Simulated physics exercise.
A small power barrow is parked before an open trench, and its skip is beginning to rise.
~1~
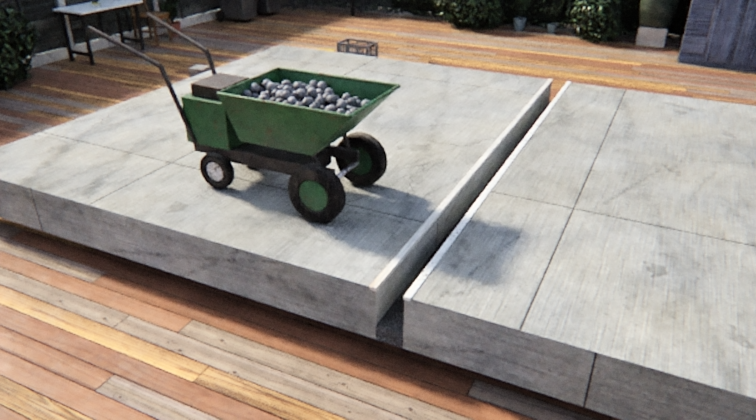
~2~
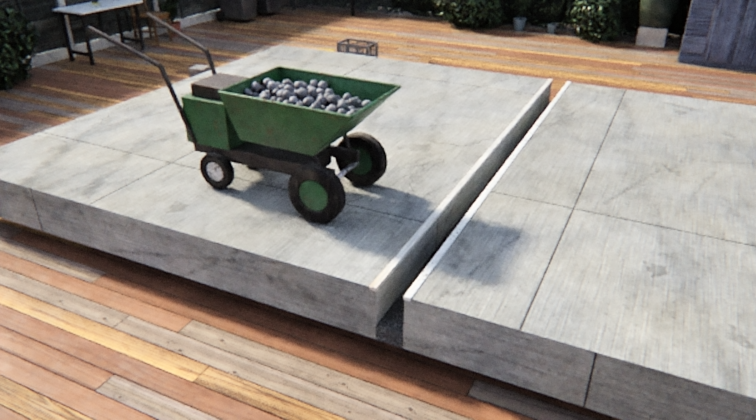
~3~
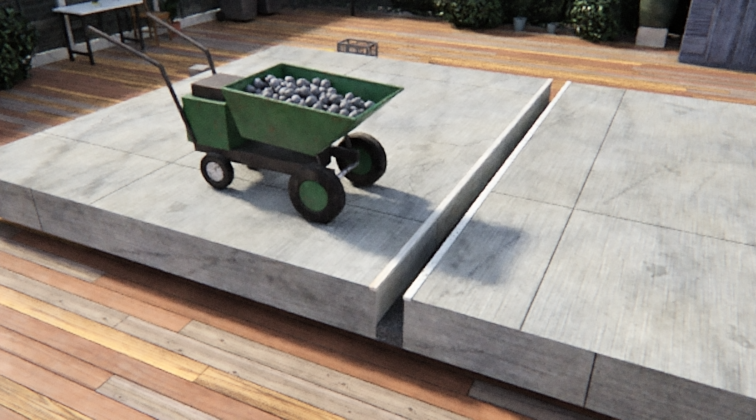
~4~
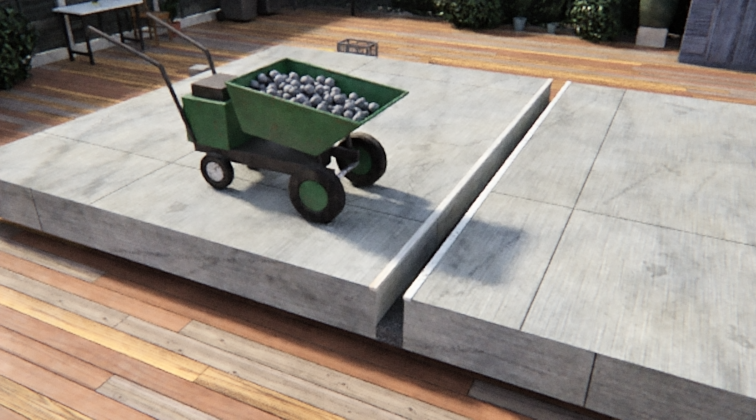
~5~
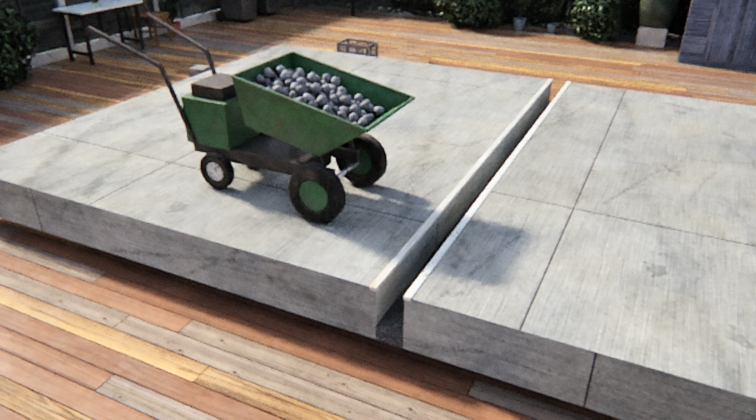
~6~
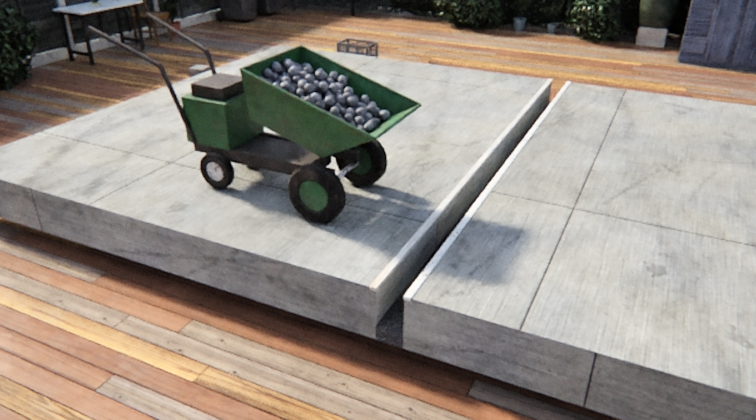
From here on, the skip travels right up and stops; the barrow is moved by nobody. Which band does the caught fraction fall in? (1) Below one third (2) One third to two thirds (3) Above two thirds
The answer is 2.
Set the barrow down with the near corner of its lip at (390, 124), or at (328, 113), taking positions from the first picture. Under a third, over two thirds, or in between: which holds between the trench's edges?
First: Under a third; second: One to two thirds.
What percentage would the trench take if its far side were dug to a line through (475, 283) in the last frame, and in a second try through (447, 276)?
90 and 80 percent.
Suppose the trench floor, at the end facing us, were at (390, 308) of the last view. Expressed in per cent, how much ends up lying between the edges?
It works out to some 30 percent.
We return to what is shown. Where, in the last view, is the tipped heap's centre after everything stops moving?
The centre comes to rest close to (451, 225).
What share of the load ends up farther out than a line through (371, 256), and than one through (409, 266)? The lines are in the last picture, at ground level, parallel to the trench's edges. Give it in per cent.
In order: 80 percent, then 60 percent.
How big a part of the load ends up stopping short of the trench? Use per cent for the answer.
I'd estimate about 5 per cent of the load.
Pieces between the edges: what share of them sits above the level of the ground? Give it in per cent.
20 per cent or so.
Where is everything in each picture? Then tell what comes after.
In the first frame, lip of the skip near (350, 117), level; top of the load near (293, 96), round cobbles; first edge of the trench near (394, 262); far edge near (427, 271), the trench under half as wide as the skip, and about as deep as wide.
In the second frame, lip of the skip near (351, 118), level; top of the load near (293, 96).
In the third frame, lip of the skip near (355, 120), tipped barely; top of the load near (286, 96).
In the fourth frame, lip of the skip near (360, 124), tipped a little; top of the load near (285, 92).
In the fifth frame, lip of the skip near (367, 131), tipped a little; top of the load near (290, 88).
In the sixth frame, lip of the skip near (375, 139), tipped clearly; top of the load near (297, 84); first edge of the trench near (394, 262); far edge near (427, 271).
Shortly afterwards, skip tipped steeply; the whole lot in the skip.
Next, skip tipped right over; near two thirds in the skip; only a few short of the trench; near a quarter in or heaped over the trench; a little beyond it; only a few falling.
Some moments later, skip tipped right over; near a quarter in the skip; only a few short of the trench; near half in or heaped over the trench; near a third beyond it.
In the end, skip tipped right over; near a quarter in the skip; only a few short of the trench; near half in or heaped over the trench; near a third beyond it.
